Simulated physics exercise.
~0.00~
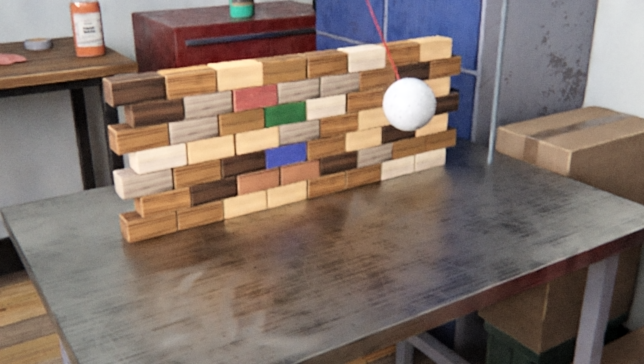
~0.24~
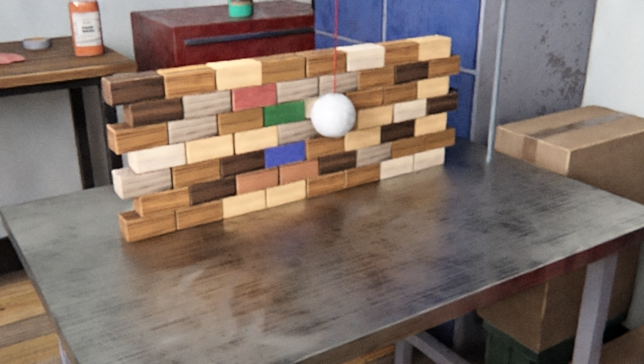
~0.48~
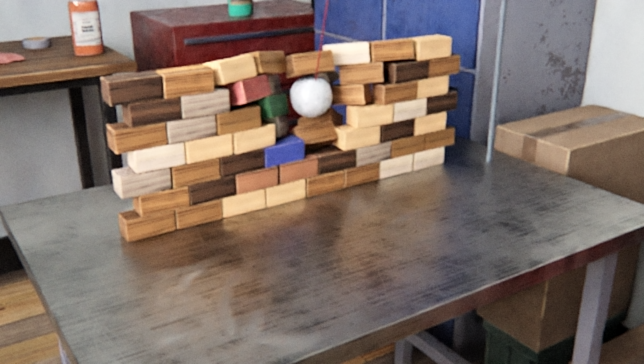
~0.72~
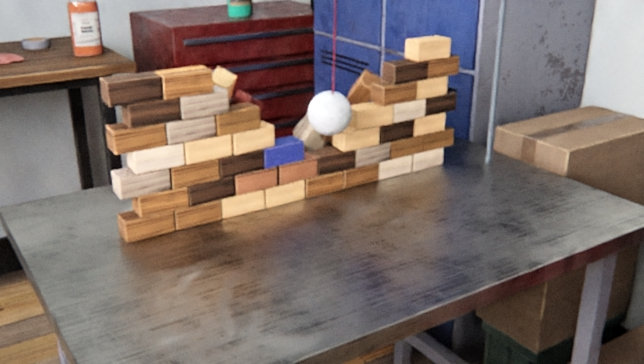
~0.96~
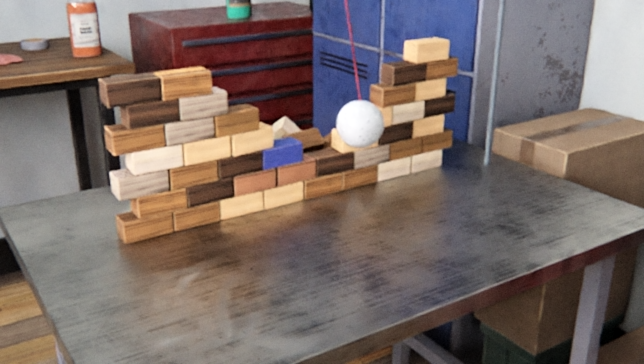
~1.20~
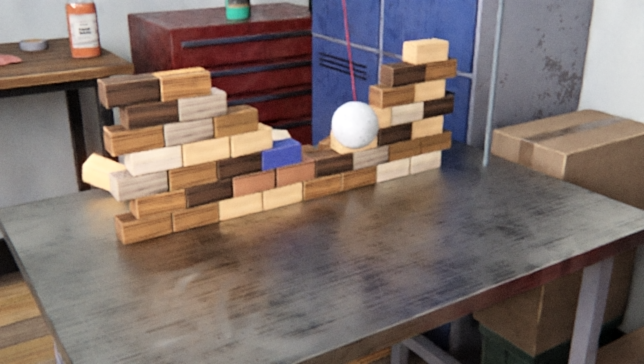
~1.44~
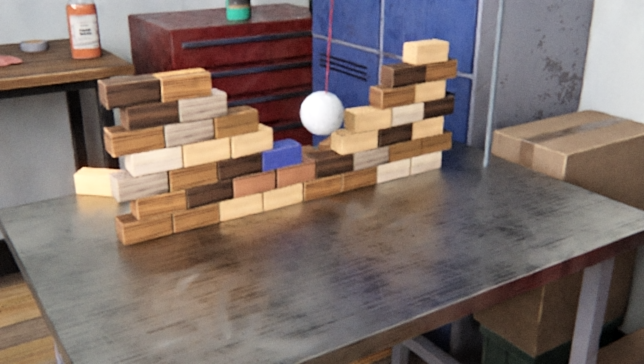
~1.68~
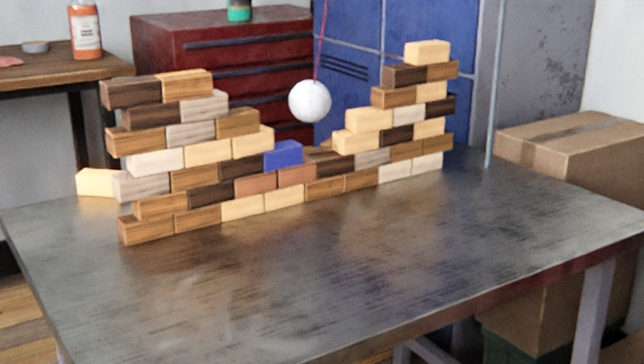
A white ball on a line swings into the block wall, knocks a gap, and keeps swinging.
